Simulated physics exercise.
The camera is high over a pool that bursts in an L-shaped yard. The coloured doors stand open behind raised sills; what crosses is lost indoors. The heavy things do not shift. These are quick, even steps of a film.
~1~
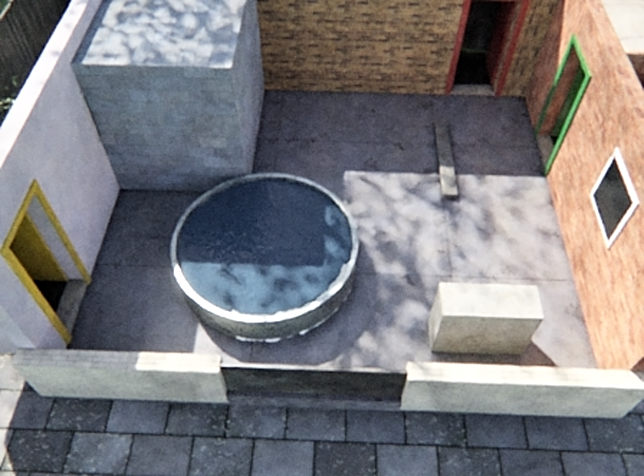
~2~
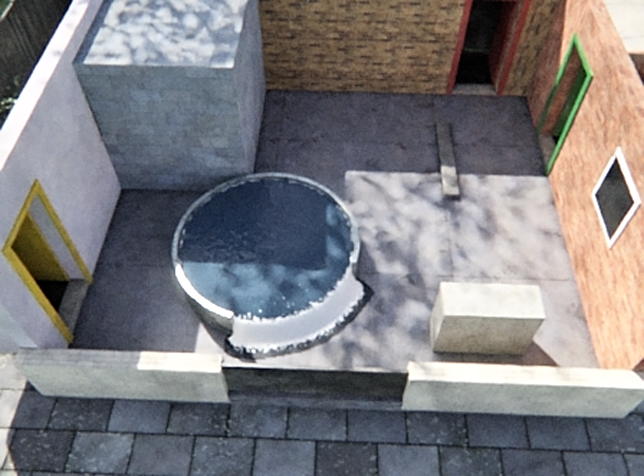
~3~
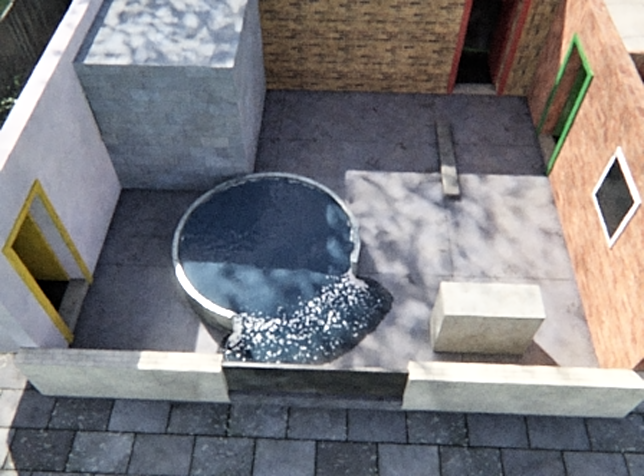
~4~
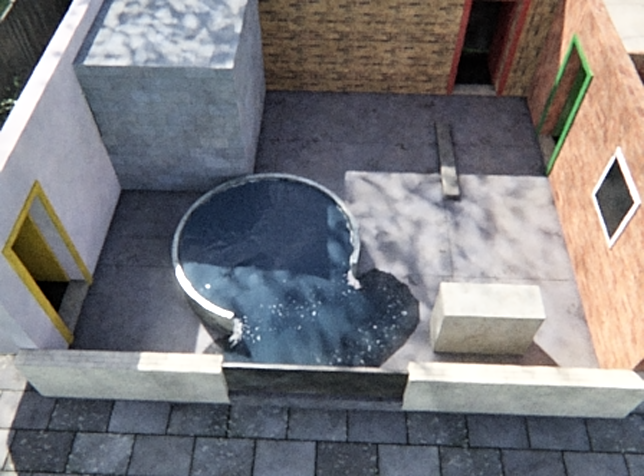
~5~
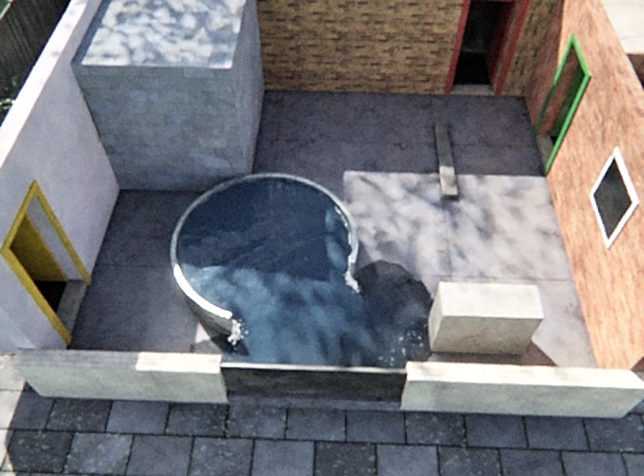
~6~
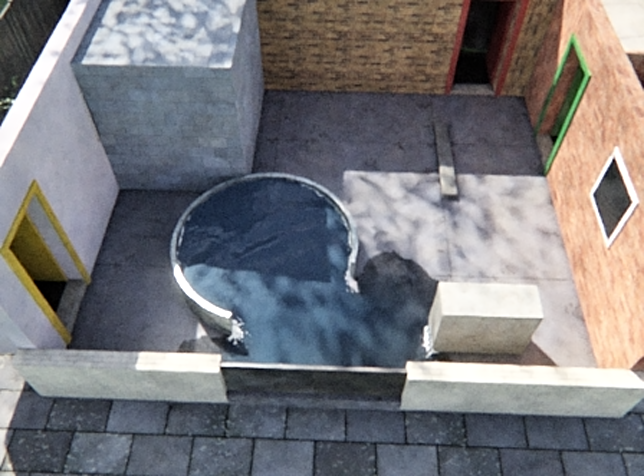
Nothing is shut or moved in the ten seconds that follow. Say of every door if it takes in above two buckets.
In the end: The green door stays under that; the red door takes more than that; the yellow door stays under that.
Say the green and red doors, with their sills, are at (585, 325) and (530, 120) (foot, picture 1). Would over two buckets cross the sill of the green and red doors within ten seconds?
Then: Green door floods, red door floods.
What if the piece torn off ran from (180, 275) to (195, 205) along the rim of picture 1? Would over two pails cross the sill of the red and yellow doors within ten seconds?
Then: Red door takes less; yellow door lets more in.
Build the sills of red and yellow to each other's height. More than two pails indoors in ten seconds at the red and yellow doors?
Red holds; yellow lets more in.
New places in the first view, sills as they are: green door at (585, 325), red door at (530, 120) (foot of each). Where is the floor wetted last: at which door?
Last comes the red one.
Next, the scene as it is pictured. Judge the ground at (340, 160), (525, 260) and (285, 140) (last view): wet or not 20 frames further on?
In turn: Not flooded, flooded, free of water.
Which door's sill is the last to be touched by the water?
I say the red one.
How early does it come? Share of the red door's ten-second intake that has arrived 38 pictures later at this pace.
I make it 30 per cent.
A moment on, water covers 20 % of the floor; the green door not reached, the red door not reached, the yellow door not reached.
Next, water covers 30 % of the floor; the green door not reached, the red door not reached, the yellow door wet at the sill, nothing in.
Then, water covers 55 % of the floor; the green door not reached, the red door not reached, the yellow door wet at the sill, nothing in.
Later, water covers 85 % of the floor; the green door wet at the sill, nothing in, the red door over two buckets in, the yellow door wet at the sill, nothing in.
In the end, water covers 95 % of the floor; the green door under two buckets in, the red door over two buckets in, the yellow door wet at the sill, nothing in.
